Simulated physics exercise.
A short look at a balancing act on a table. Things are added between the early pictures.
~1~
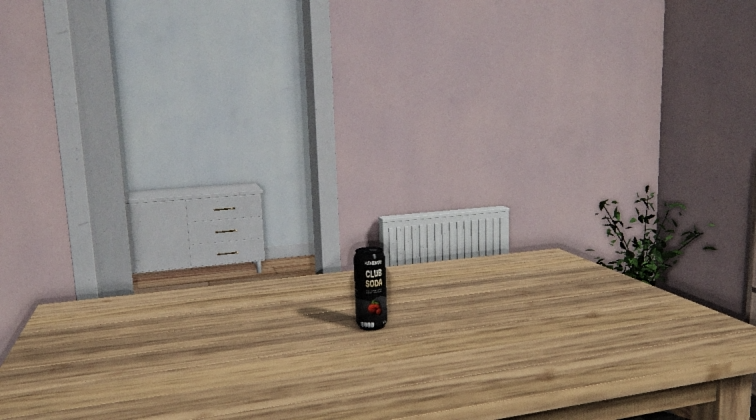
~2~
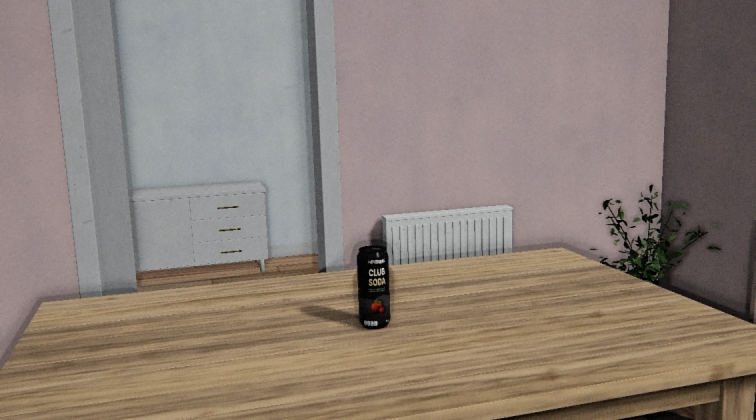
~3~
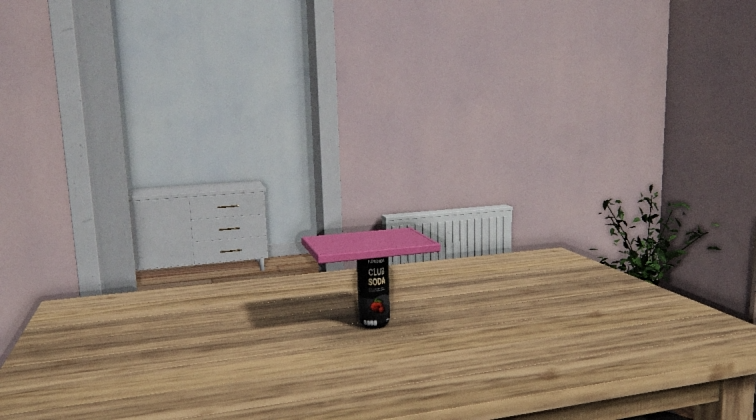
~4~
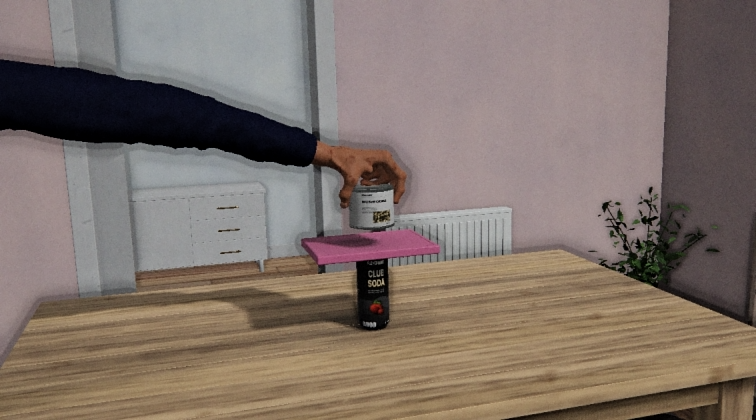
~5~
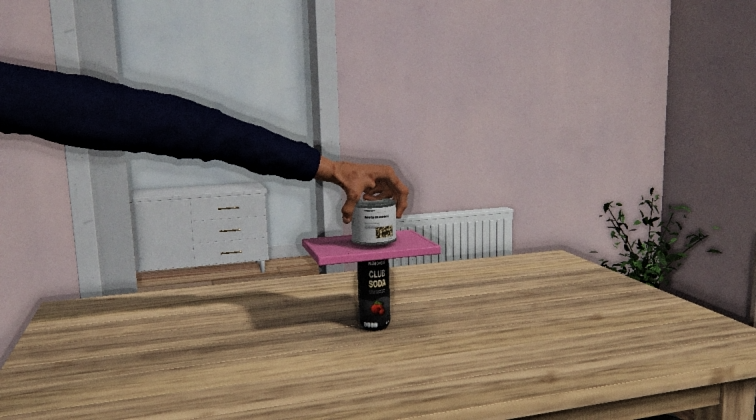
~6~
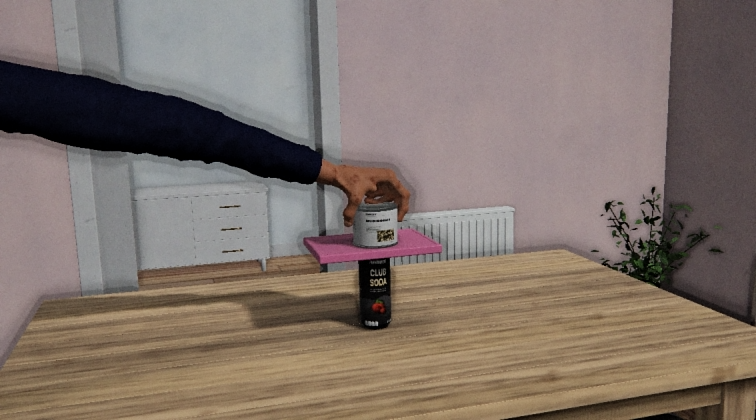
In this clip, a black can stands on a wooden table, then a pink board appears on top of it. A hand reaching in from the left lowers a white tin onto the board and keeps hold of it.
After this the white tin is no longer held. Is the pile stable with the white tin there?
The stack keeps its balance.
Then, 0.30 s after the last picture, nothing has stirred.
Then, 1.00 s after the last picture, white tin resting near (375, 225).
At rest, all 3 in place. Seen from the same camera at the end, white tin near (375, 225). The stack holds.
